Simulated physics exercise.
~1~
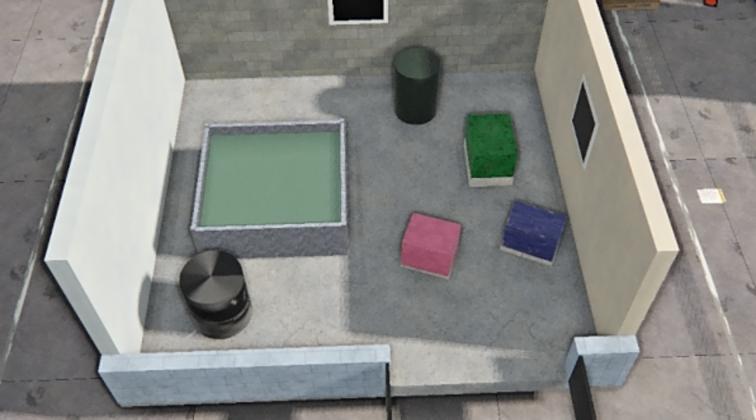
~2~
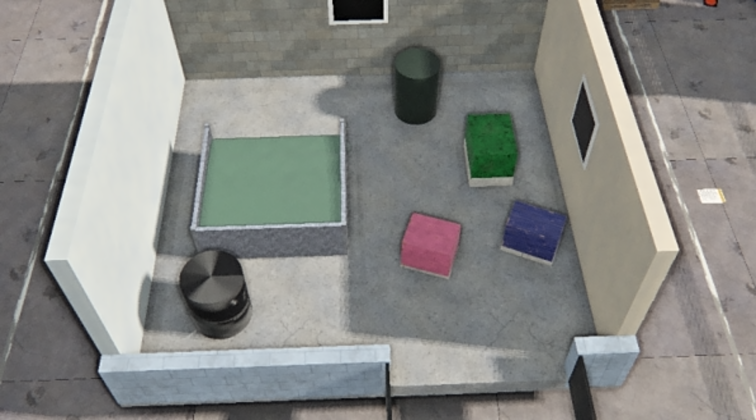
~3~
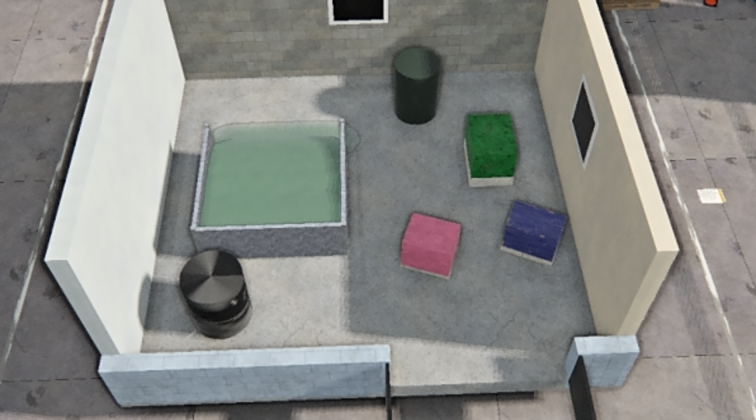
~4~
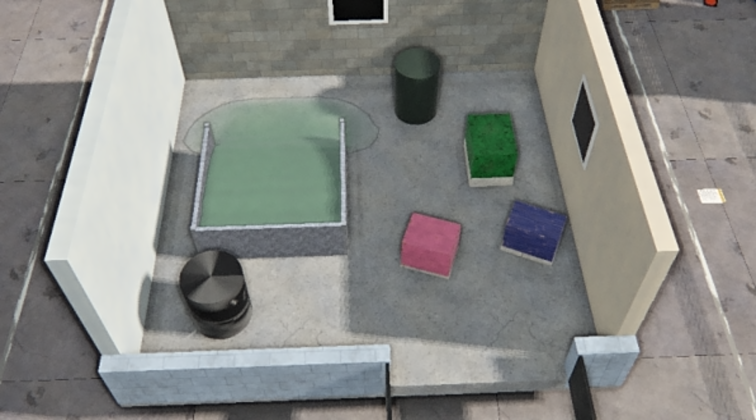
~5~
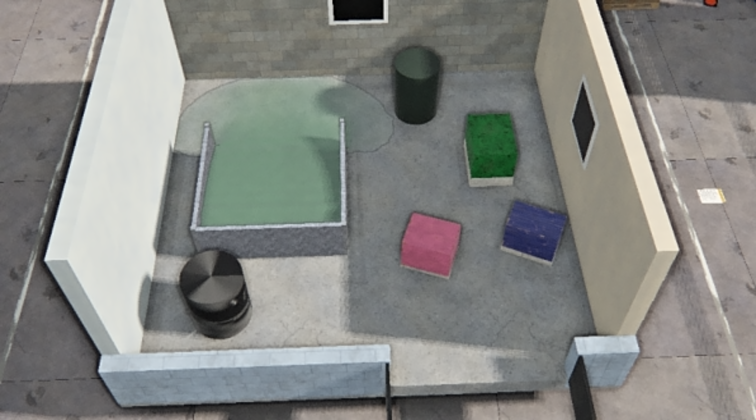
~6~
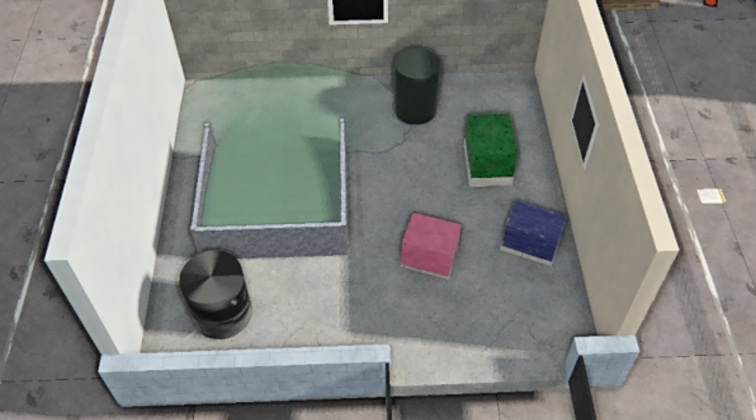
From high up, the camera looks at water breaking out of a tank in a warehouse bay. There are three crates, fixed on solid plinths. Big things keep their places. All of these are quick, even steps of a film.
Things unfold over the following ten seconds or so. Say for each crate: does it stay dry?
One by one: The green crate has a tall enough plinth; the pink crate has too short a plinth; the blue crate has too short a plinth.
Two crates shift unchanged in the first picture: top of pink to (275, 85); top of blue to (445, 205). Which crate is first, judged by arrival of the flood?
Answer: The pink-painted one.
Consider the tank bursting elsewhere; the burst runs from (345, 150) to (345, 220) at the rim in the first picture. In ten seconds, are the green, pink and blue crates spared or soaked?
Going crate by crate, the green one is caught, then the pink one is caught, then the blue one is caught.
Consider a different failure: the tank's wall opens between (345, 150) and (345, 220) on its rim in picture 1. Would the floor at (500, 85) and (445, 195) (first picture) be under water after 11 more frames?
I'd expect the first point to be reached and the second point to be reached.
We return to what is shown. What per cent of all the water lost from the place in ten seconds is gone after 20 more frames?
My figure is about 0 in a hundred.
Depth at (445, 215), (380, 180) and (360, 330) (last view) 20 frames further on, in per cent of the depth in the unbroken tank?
Estimate: 2, 4, 0 %.
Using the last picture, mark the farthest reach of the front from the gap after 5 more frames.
My estimate: Roughly (452, 78).
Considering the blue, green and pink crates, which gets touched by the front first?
Answer: The crate marked green.
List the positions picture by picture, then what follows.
In the first frame, the water tank at (272, 176) is whole and still.
In the second frame, the front is at (349, 150), out from the gap on the water tank's far side.
In the third frame, water pours out on the water tank's far side and has run to (352, 132).
In the fourth frame, water pours out on the water tank's far side and has run to (372, 128).
In the fifth frame, the front is at (344, 84), out from the gap on the water tank's far side.
In the sixth frame, the front is at (367, 76), out from the gap on the water tank's far side.
A moment on, water covers 20 % of the floor; the green crate not reached, the pink crate not reached, the blue crate not reached.
Next, water covers 30 % of the floor; the green crate not reached, the pink crate not reached, the blue crate not reached.
Then, water covers 60 % of the floor; the green crate water round its plinth, the pink crate water round its plinth, the blue crate water round its plinth.
Later, water covers 95 % of the floor; the green crate water round its plinth, the pink crate water round its plinth, the blue crate water round its plinth.
In the end, water covers 100 % of the floor; the green crate stayed above the water, the pink crate was topped, the blue crate was topped.
